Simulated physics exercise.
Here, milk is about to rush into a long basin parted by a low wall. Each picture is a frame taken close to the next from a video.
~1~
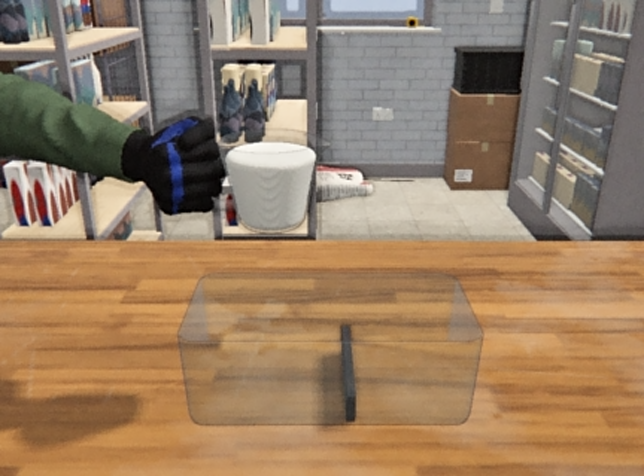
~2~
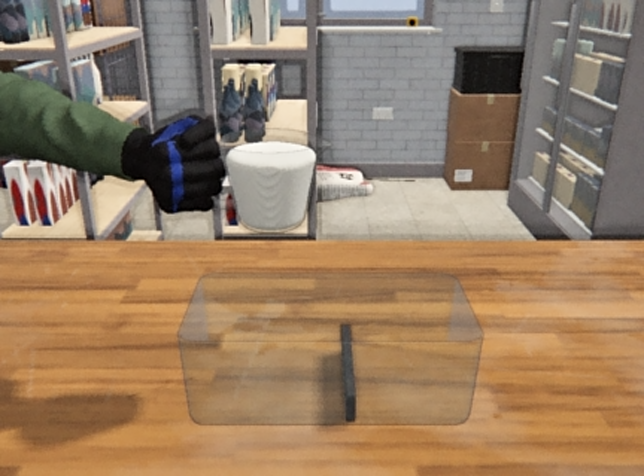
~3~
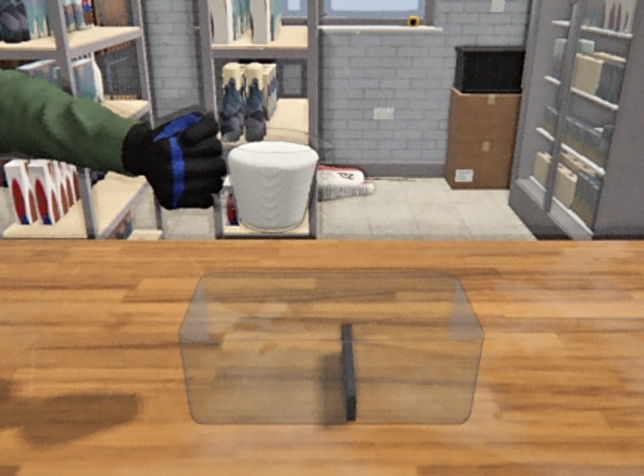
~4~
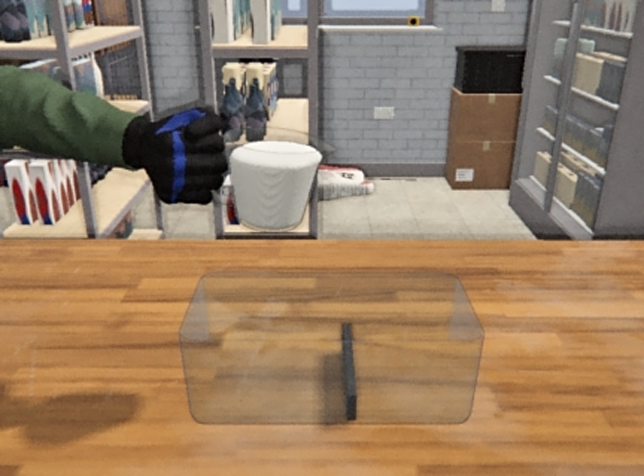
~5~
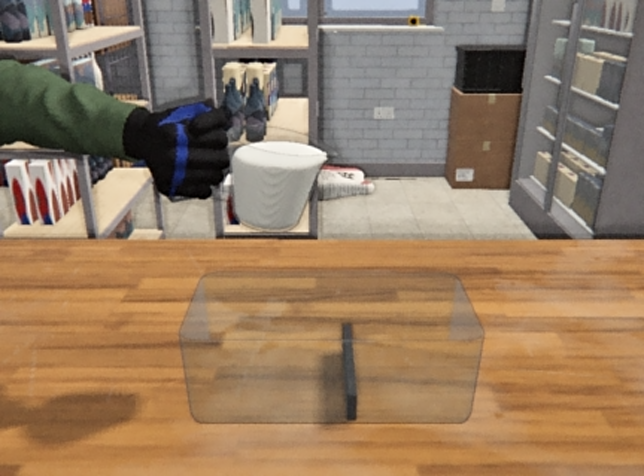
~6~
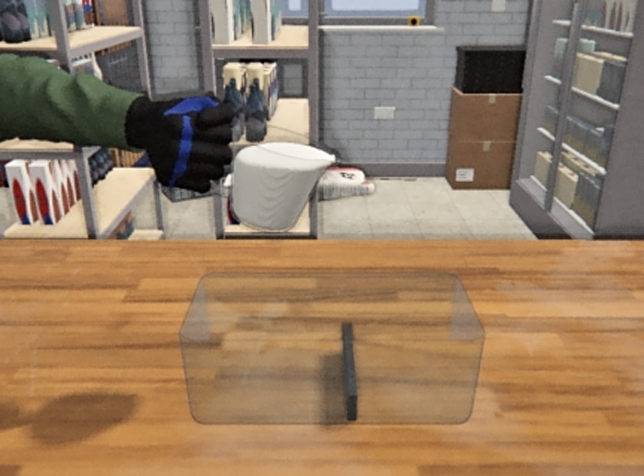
We see a gloved hand in a green sleeve holding a white container above a clear basin with a low dark divider on a wooden counter; the container stays nearly upright at first, then tilts slightly to the right.
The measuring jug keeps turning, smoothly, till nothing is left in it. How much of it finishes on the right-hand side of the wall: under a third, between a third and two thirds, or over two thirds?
Over two thirds.
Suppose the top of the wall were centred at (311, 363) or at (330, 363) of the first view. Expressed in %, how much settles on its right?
In order, some 90 and 90 in a hundred.
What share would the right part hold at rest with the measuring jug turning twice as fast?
Close to 80 per cent.
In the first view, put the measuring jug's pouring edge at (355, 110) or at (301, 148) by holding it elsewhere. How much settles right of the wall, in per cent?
The first gives 90 %, the second 65 %.
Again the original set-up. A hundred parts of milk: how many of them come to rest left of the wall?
Close to 10 in a hundred.
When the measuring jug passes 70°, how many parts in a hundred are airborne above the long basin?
Estimated: 25 per cent or thereabouts.
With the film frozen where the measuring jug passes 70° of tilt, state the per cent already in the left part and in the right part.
Left side 0 in a hundred, right side 20 in a hundred.
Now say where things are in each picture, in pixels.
Tilt 0°; pouring edge (332, 142); surface from (226, 152) to (316, 152); the long basin's rim runs from (190, 306) to (469, 305); the wall's top is at (348, 359), in the first frame.
Tilt 1°; pouring edge (333, 143); surface from (227, 152) to (316, 153), in the second frame.
Tilt 3°; pouring edge (335, 145); surface from (229, 152) to (319, 153), in the third frame.
Tilt 6°; pouring edge (337, 148); surface from (232, 151) to (323, 153), in the fourth frame.
Tilt 11°; pouring edge (340, 153); surface from (234, 152) to (327, 154), in the fifth frame.
Tilt 16°; pouring edge (343, 160); surface from (236, 153) to (335, 156), in the sixth frame.
A moment on, the measuring jug is tipped part way and 57 per cent is still to pour, 0 is left of the wall and 19 right of it.
Next, the measuring jug is tipped right over and 5 per cent is still to pour, 4 is left of the wall and 81 right of it.
Then the measuring jug is tipped right over and 0 per cent is still to pour, 10 is left of the wall and 88 right of it.
Later the measuring jug is tipped right over and 0 per cent is still to pour, 10 is left of the wall and 88 right of it.
At rest 10 per cent lies left of the wall, 88 right of it and 1 outside.
